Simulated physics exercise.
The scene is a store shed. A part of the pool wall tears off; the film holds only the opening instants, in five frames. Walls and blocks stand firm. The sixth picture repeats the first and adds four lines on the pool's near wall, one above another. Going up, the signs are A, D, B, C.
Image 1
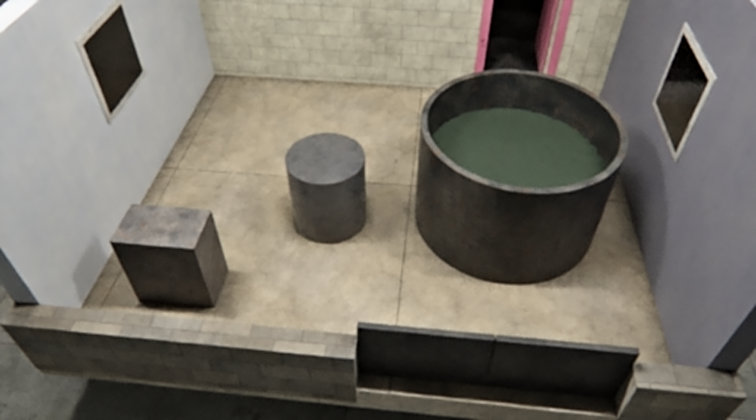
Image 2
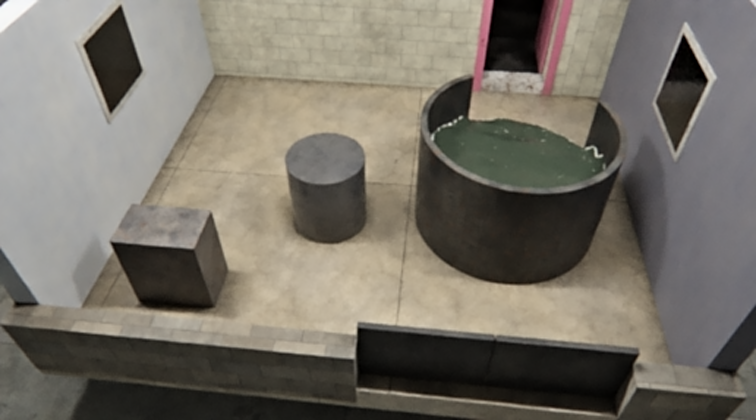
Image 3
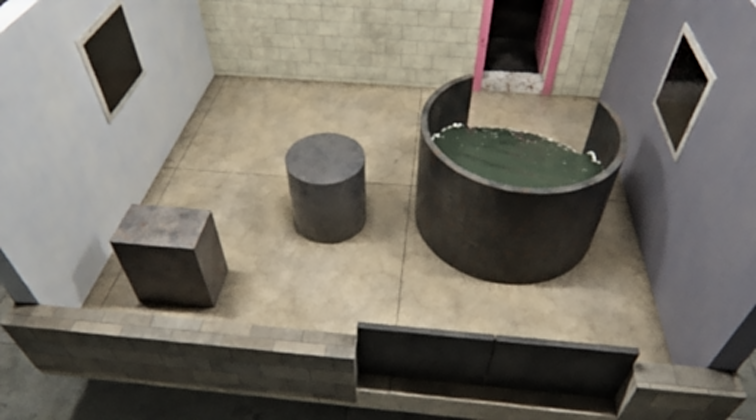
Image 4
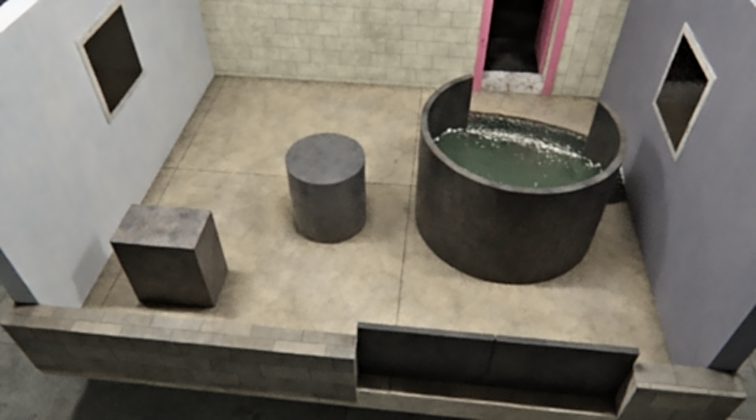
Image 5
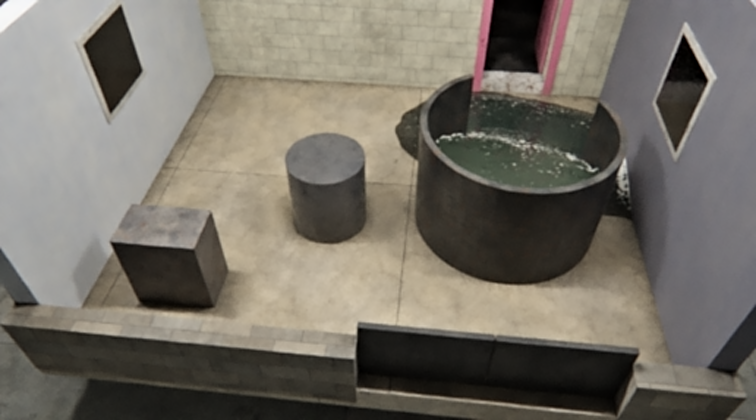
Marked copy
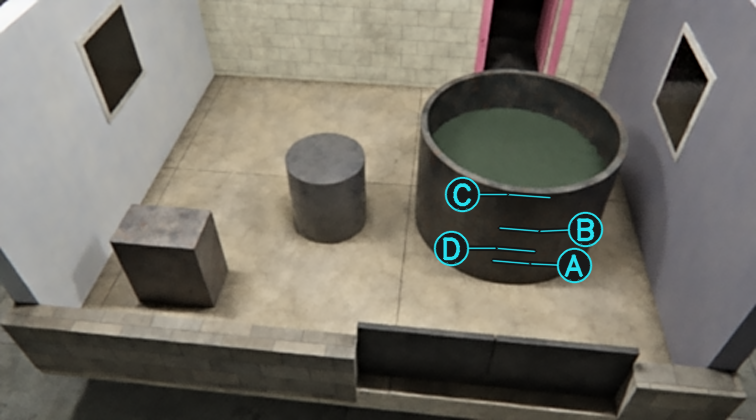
In a store shed, a round pool of still green water lost the back part of its wall near the pink doorway; the water churned white, and some spread onto the floor on both sides behind it.
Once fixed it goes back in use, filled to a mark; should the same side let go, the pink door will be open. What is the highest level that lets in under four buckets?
That is mark A.
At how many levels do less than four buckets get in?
One.
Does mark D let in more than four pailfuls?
Yes, that goes wrong.
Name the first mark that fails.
That is mark D.
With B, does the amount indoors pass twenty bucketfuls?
Yes, clearly.
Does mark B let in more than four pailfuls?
Yes.
In cyan, A at (512, 262); B at (520, 229); C at (528, 196); D at (515, 249); from the bottom up A, D, B, C.
For mark A, a bucket or two gets in.
For mark B, dozens of bucketfuls pour in.
For mark C, dozens of bucketfuls pour in.
For mark D, about 10 bucketfuls get in.
